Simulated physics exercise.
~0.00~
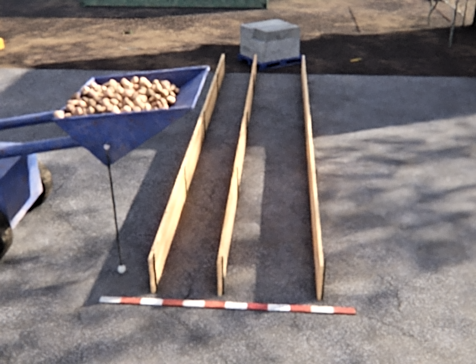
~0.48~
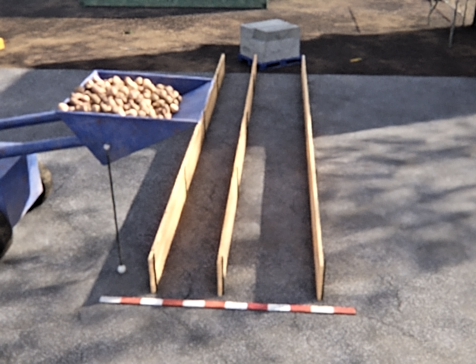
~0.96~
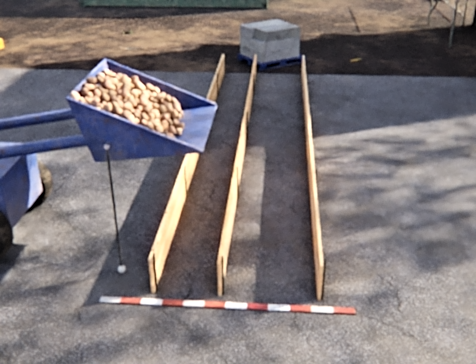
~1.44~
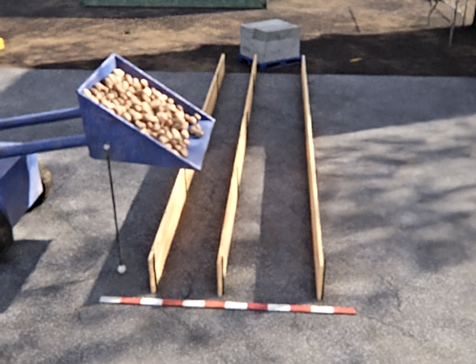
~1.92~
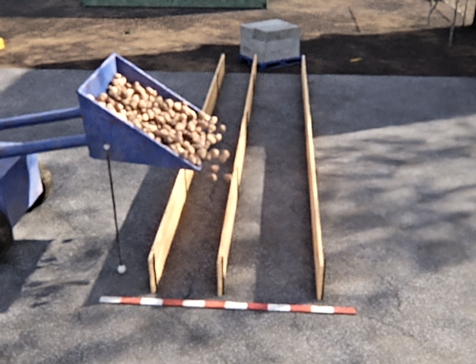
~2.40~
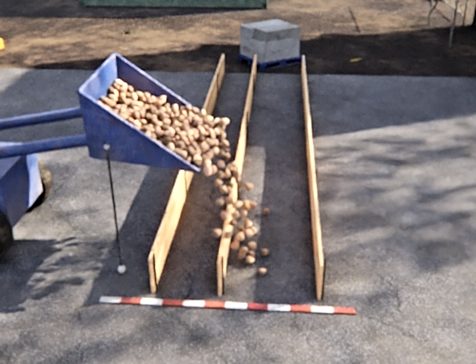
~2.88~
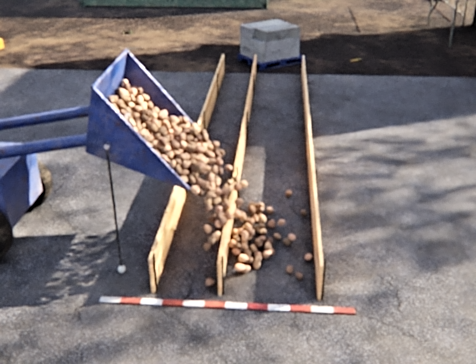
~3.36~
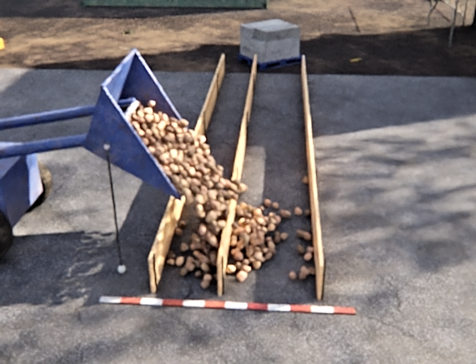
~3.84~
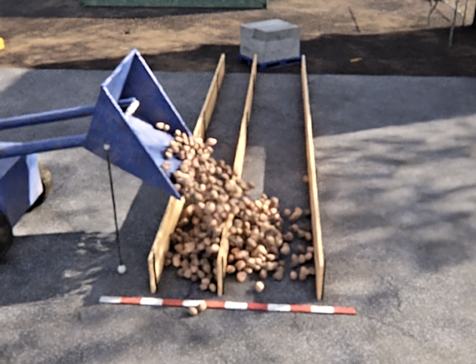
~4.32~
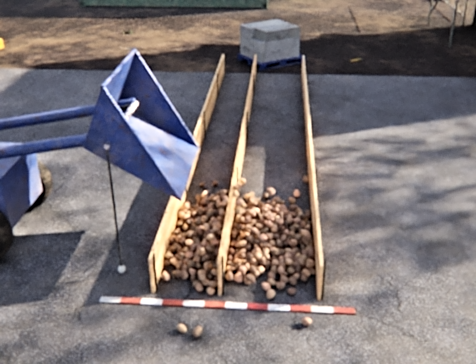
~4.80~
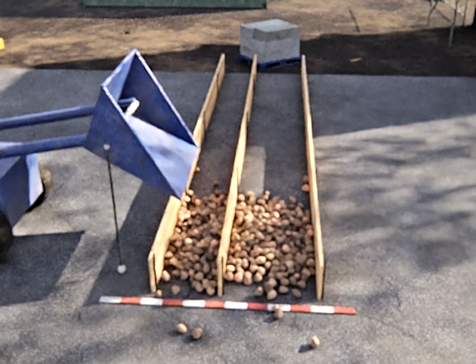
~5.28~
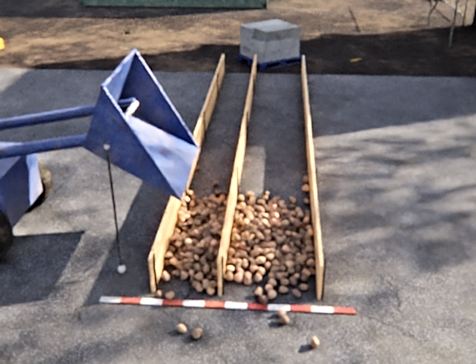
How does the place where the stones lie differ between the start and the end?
At the start the stones are heaped in the blue bucket at the upper left. By the end they lie on the ground lower and to the right, mostly between the planks near the striped pole, with a few just beyond it.
A blue loader bucket heaped with brownish stones reaches in from the left over sunlit grey paving, seen from above. Three wooden planks run away from the viewer, with a grey block behind them and a red and white striped pole across their near ends. The bucket tips down to the right, and the stones slide to its lip, then pour out over the planks. They spread into both lanes, and a few roll past the pole. The bucket stays tilted and empty, with the stones piled on both sides of the middle plank.
